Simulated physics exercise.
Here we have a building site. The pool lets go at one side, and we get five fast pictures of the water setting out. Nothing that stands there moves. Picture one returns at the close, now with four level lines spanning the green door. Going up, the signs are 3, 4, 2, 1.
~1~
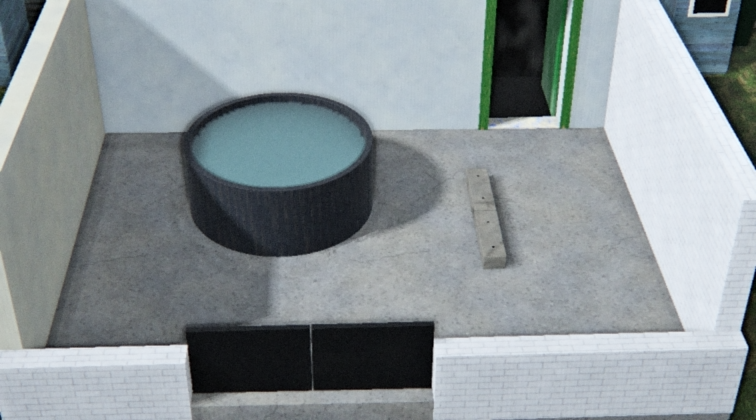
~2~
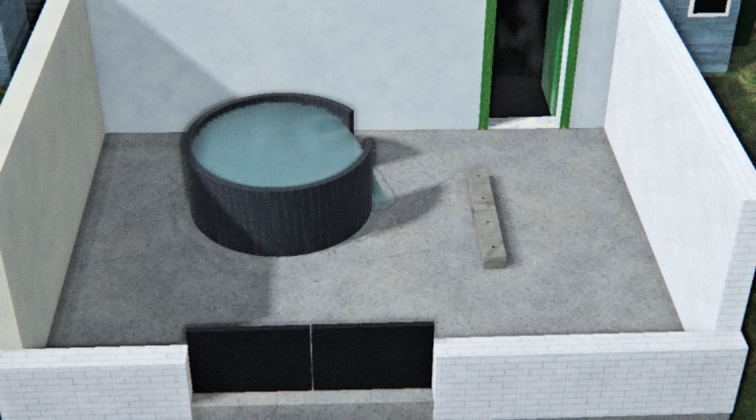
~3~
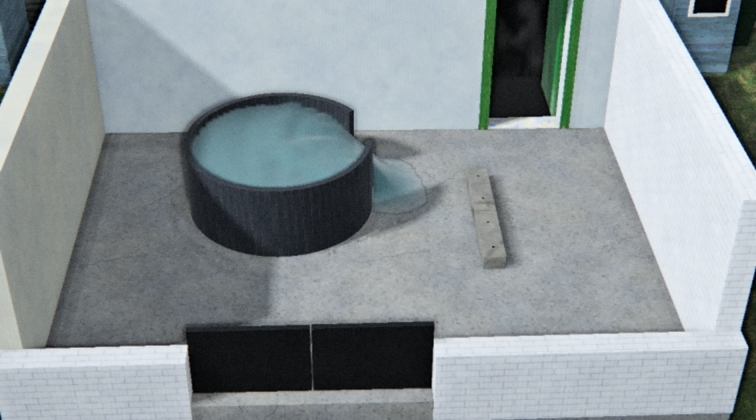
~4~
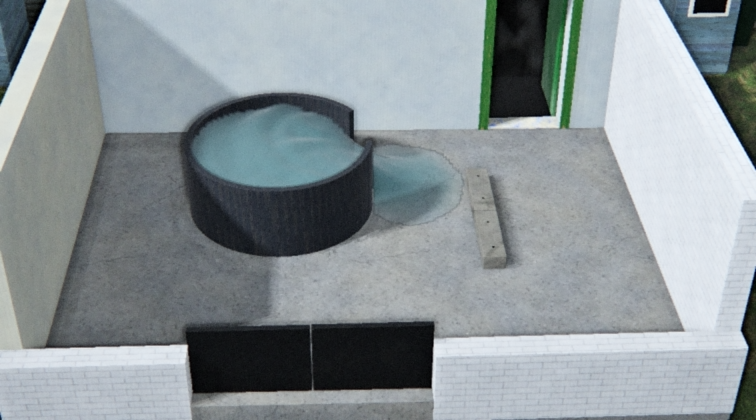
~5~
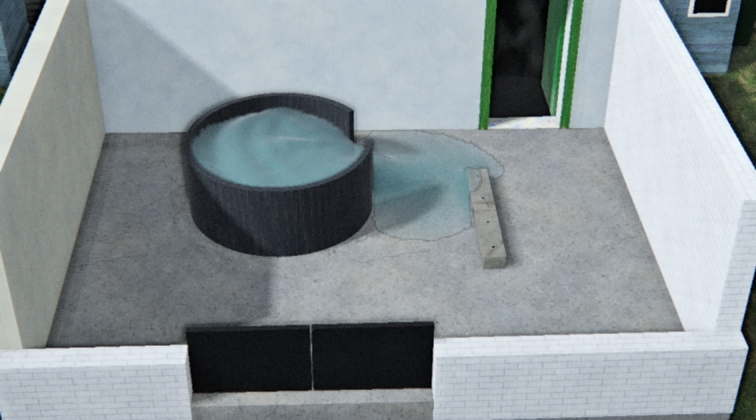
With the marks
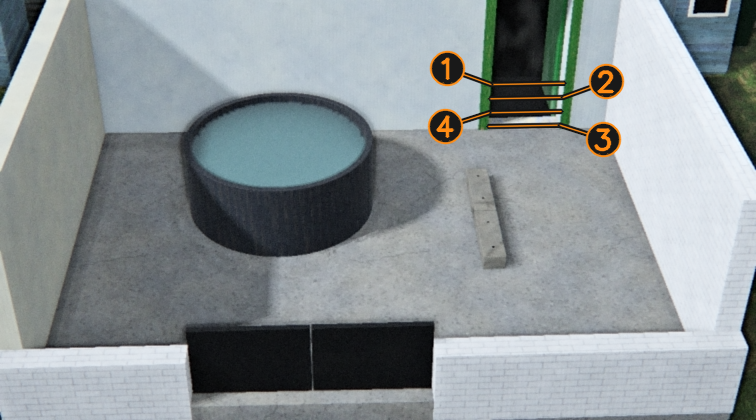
In the video, a round dark pool stands in a walled yard; a gap opens on its right side, and water pours out, spreading rightward across the grey ground and reaching a low concrete block.
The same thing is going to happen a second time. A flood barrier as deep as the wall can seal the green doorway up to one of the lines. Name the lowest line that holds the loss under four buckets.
4.
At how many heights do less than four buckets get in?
Three of them.
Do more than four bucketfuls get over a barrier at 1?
No.
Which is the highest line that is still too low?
That is line 3.
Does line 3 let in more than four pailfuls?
Yes.
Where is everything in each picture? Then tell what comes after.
In the first picture, water in the pool at rest, its middle at (279, 145); foot of the green doorway at (523, 128); shut gate at (311, 338).
In the second picture, front seen at (380, 186), 1 % of the ground wet.
In the third picture, front seen at (398, 162), 3 % of the ground wet.
In the fourth picture, front seen at (437, 158), 6 % of the ground wet.
In the fifth picture, front seen at (487, 158), 11 % of the ground wet.
On the marked copy, 1 at (527, 83); 2 at (526, 98); 3 at (524, 125); 4 at (525, 112); from the bottom up 3, 4, 2, 1.
With 1, nothing gets over.
With 2, nothing gets over.
With 3, dozens of bucketfuls pour in.
With 4, a bucket or two gets in.
